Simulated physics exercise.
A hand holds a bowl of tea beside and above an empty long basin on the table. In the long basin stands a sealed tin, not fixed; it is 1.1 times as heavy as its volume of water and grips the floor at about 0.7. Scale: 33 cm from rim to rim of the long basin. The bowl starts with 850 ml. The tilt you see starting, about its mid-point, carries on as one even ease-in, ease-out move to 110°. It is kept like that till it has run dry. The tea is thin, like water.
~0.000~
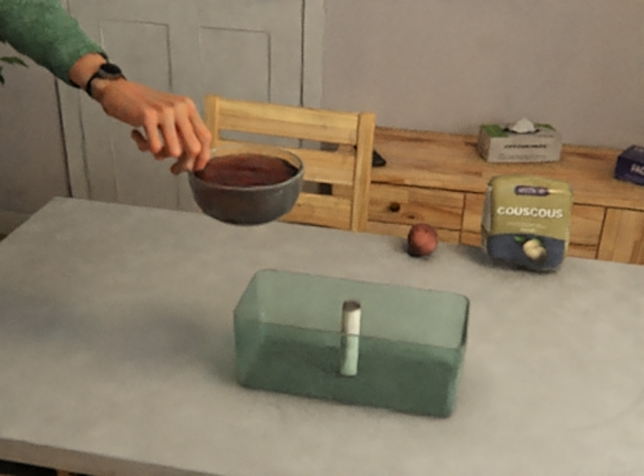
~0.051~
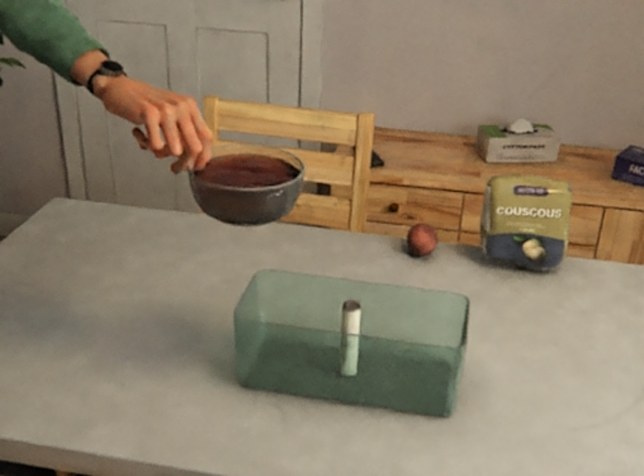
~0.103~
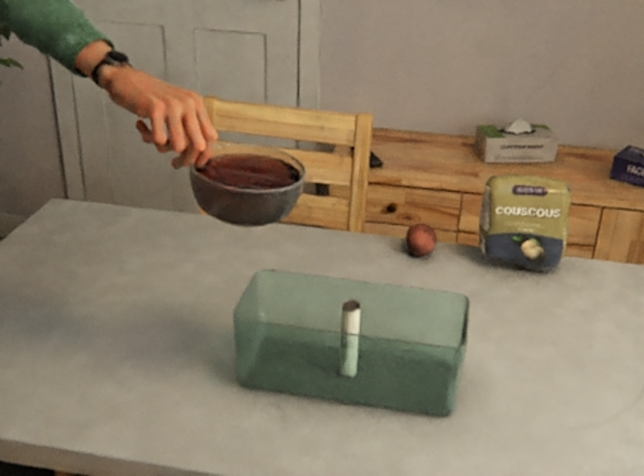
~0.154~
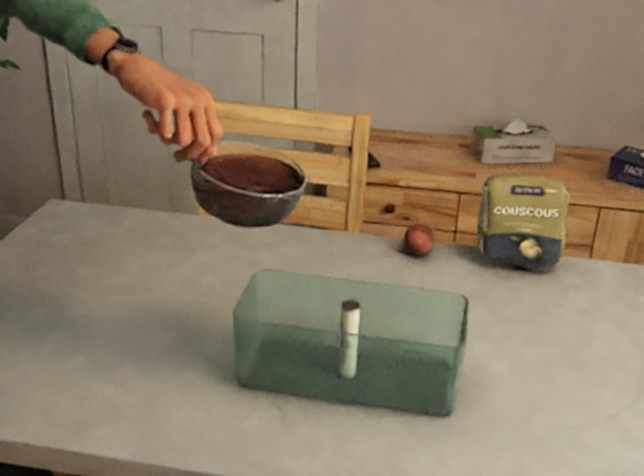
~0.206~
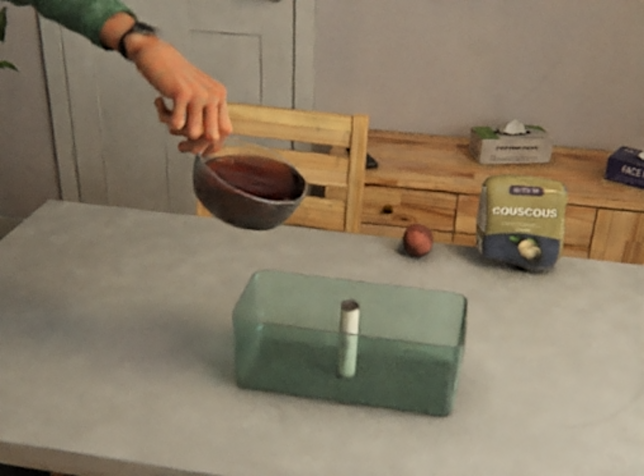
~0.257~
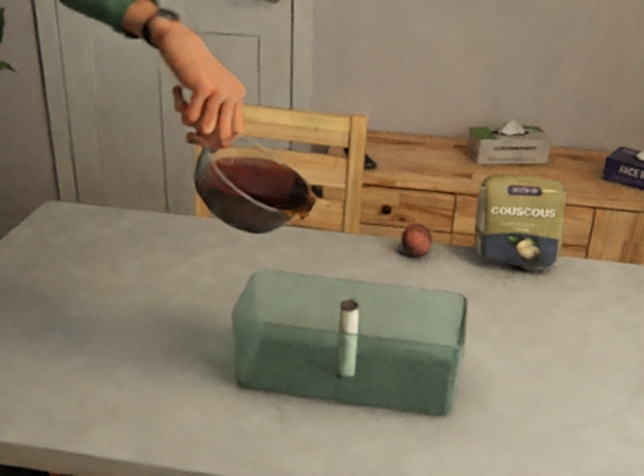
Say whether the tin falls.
It topples.
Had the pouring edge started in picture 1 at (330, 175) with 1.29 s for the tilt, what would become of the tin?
Then it remains upright.
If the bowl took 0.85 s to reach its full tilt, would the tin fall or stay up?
The tin keeps standing.
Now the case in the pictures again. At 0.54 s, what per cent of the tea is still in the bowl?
Some 12 per cent.
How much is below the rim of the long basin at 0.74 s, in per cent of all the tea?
About 94 per cent.
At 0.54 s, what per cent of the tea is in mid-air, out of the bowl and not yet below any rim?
Near 46 in a hundred.
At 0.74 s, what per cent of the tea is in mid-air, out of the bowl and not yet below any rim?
Some 4 per cent.
Then, 0.54 s in, the tilt is 97° and 12 per cent is still to pour; the tin stands where it began.
Then, 0.74 s in, the tilt is 110° and 0 per cent is still to pour; the tin stands 2 cm from where it began.
Then, 0.96 s in, the tilt is 110° and 0 per cent is still to pour; the tin leans 39°.
Then, 1.19 s in, the tilt is 110° and 0 per cent is still to pour; the tin lies on its side.
Finally, the tin lies on its side.
